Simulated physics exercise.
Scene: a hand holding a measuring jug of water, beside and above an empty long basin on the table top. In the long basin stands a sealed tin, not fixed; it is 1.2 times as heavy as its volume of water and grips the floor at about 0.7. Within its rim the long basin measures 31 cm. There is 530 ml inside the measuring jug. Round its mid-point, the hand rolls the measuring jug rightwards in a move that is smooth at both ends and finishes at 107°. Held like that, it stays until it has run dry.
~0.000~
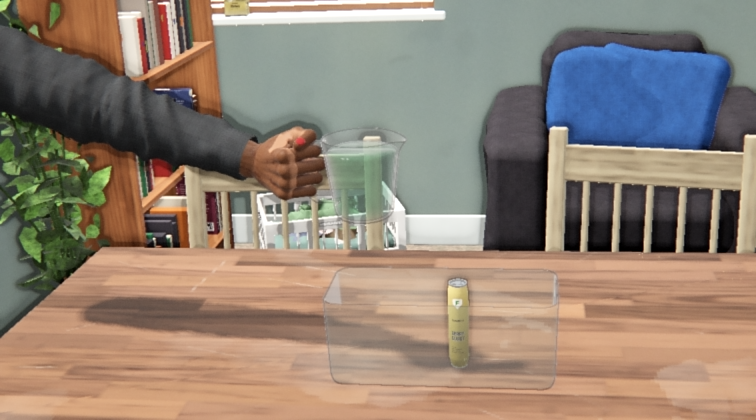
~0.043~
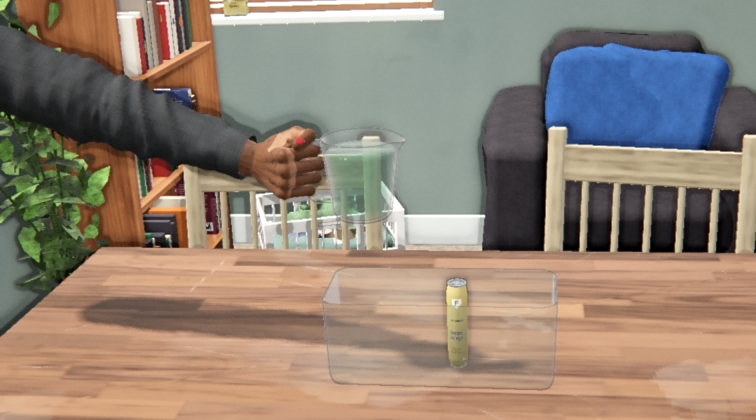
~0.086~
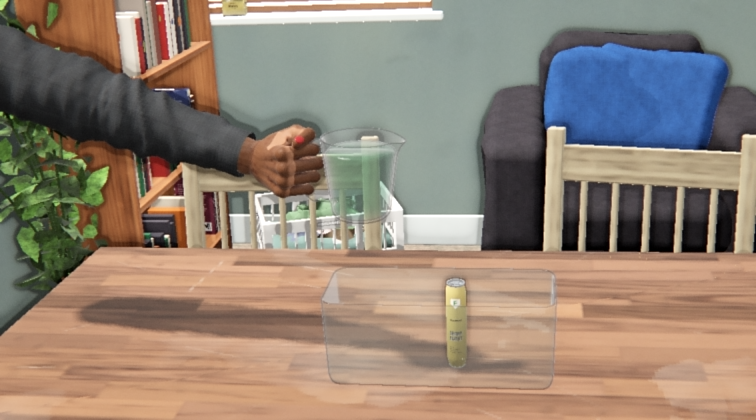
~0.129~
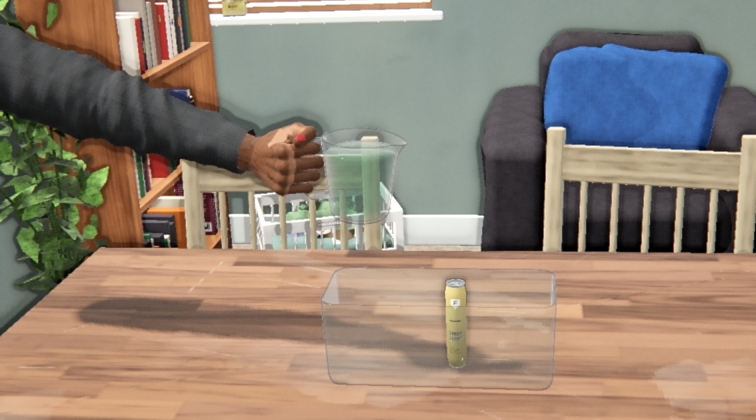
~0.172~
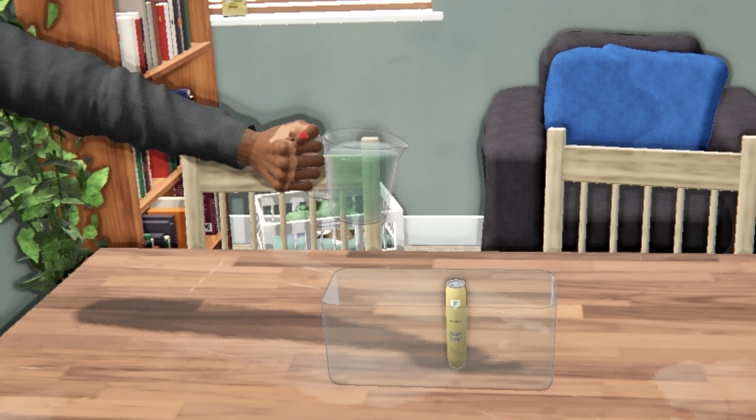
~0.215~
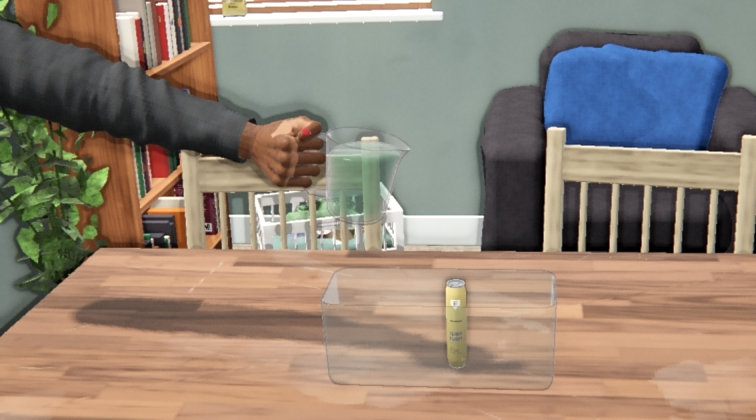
A dark-skinned hand in a dark grey sleeve, reaching in from the left, holds a clear jug of water upright, then gradually tilts it slightly rightward while the camera stays still. Beyond the wooden table, seen from its near side, are pale chairs, bookshelves, a leafy plant and a dark armchair with blue cushions. A clear, long basin rests on the tabletop with a yellow tin beside or within its outline.
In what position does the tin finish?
It finishes knocked over.
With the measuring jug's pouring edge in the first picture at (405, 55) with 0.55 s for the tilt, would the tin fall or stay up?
After that, the tin stays vertical.
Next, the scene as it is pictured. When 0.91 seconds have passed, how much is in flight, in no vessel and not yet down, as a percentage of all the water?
It comes to some 24 percent of the total.
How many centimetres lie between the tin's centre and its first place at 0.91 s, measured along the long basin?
Close to 0 cm.
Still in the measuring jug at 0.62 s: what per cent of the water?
Roughly 74 %.
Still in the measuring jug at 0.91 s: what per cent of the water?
Roughly 18 percent remains.
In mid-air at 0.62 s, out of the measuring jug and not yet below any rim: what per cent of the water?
Some 22 per cent, I reckon.
By 0.62 s the tilt is 67° and 75 per cent is still to pour; the tin stands where it began.
By 0.91 s the tilt is 102° and 17 per cent is still to pour; the tin stands where it began.
By 1.22 s the tilt is 107° and 0 per cent is still to pour; the tin leans 31°.
By 1.56 s the tilt is 107° and 0 per cent is still to pour; the tin lies on its side.
At rest the tin lies on its side.
